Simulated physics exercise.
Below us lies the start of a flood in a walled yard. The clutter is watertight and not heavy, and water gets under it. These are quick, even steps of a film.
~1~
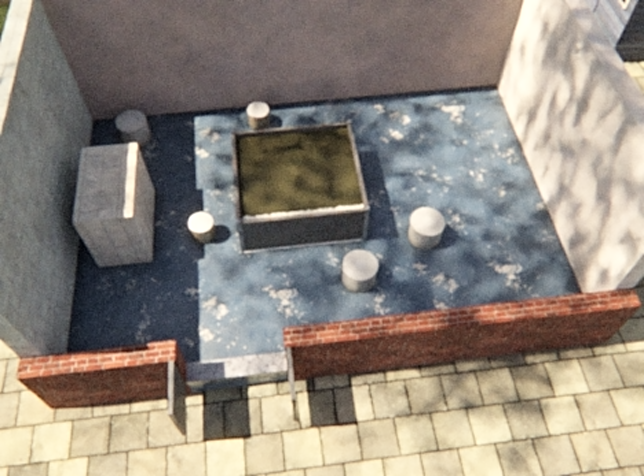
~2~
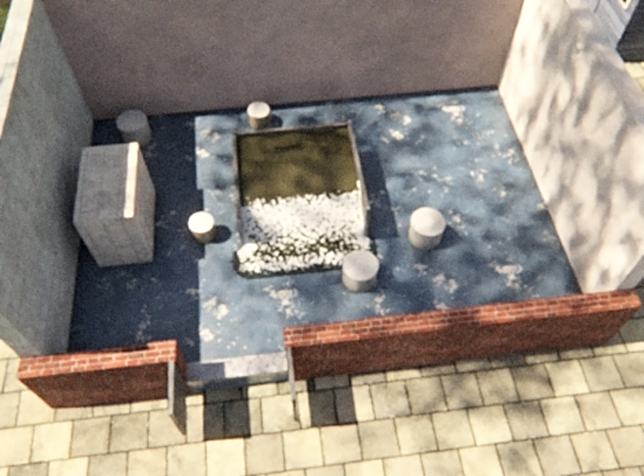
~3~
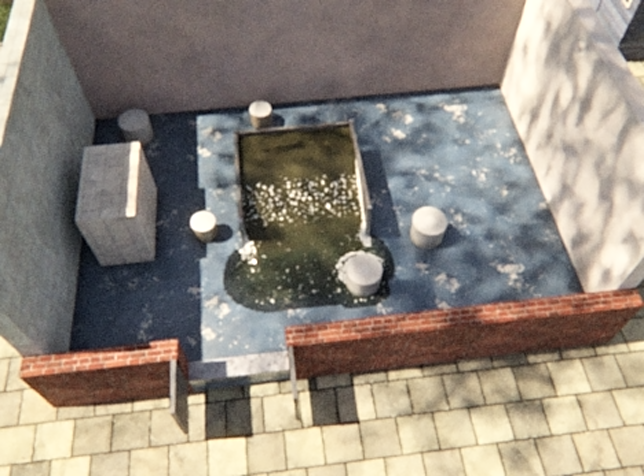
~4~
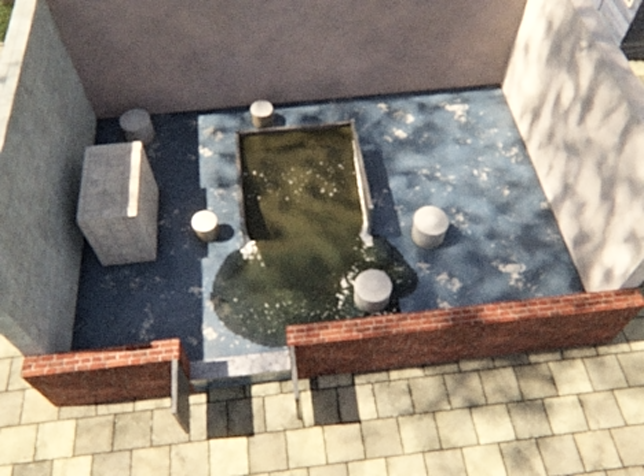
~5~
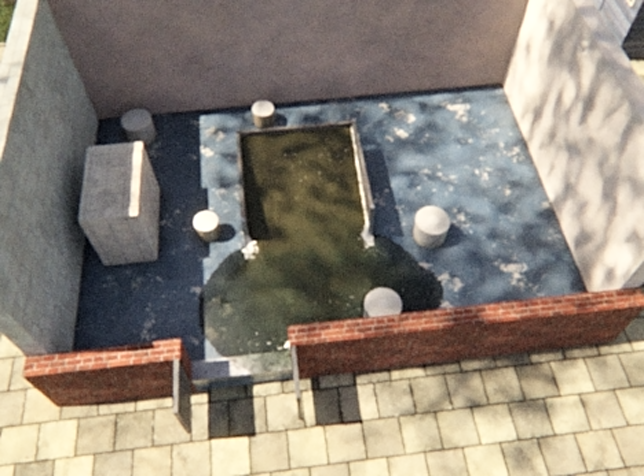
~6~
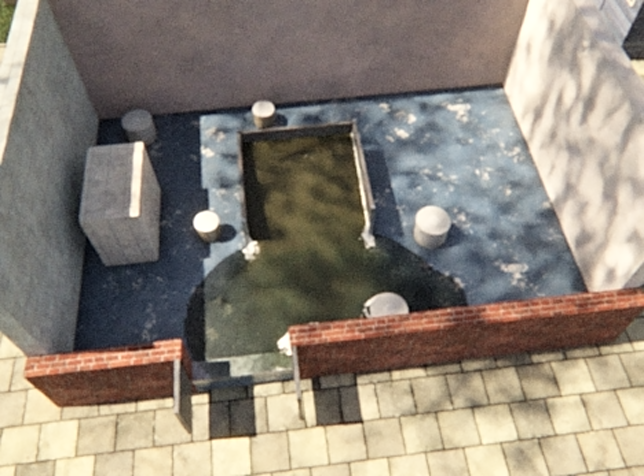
A walled yard held a square tank of murky water whose front side gave way, and water foamed out and spread darkly across the floor, pushing one pale tub toward the low brick wall.
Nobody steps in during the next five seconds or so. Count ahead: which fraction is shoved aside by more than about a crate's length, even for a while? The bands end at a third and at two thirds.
It is less than a third.
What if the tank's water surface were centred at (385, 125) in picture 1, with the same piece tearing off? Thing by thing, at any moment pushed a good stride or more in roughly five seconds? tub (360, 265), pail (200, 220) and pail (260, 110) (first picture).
In turn: That far or more, under that, short of that.
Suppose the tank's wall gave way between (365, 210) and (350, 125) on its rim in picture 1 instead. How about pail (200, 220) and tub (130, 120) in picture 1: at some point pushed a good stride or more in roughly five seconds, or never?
In turn: Under that, under that.
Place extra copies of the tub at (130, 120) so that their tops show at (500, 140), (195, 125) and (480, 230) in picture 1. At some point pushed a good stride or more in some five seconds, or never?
As listed: That far or more, never so far, shifted that much.
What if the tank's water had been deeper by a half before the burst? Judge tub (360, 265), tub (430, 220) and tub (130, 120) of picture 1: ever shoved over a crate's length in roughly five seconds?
As listed: Yes, never so far, under that.
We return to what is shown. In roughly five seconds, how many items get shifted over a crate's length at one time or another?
1 of them.
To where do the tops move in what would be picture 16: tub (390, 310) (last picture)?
At about (537, 231).
A moment on, 1 of 5 are well off their spots; 1 afloat.
Next, 1 of 5 are well off their spots; 0 afloat.
Later, 1 of 5 are well off their spots; 0 afloat.
In the end, 1 of 5 are well off their spots, and 1 have been at some point; 0 afloat.
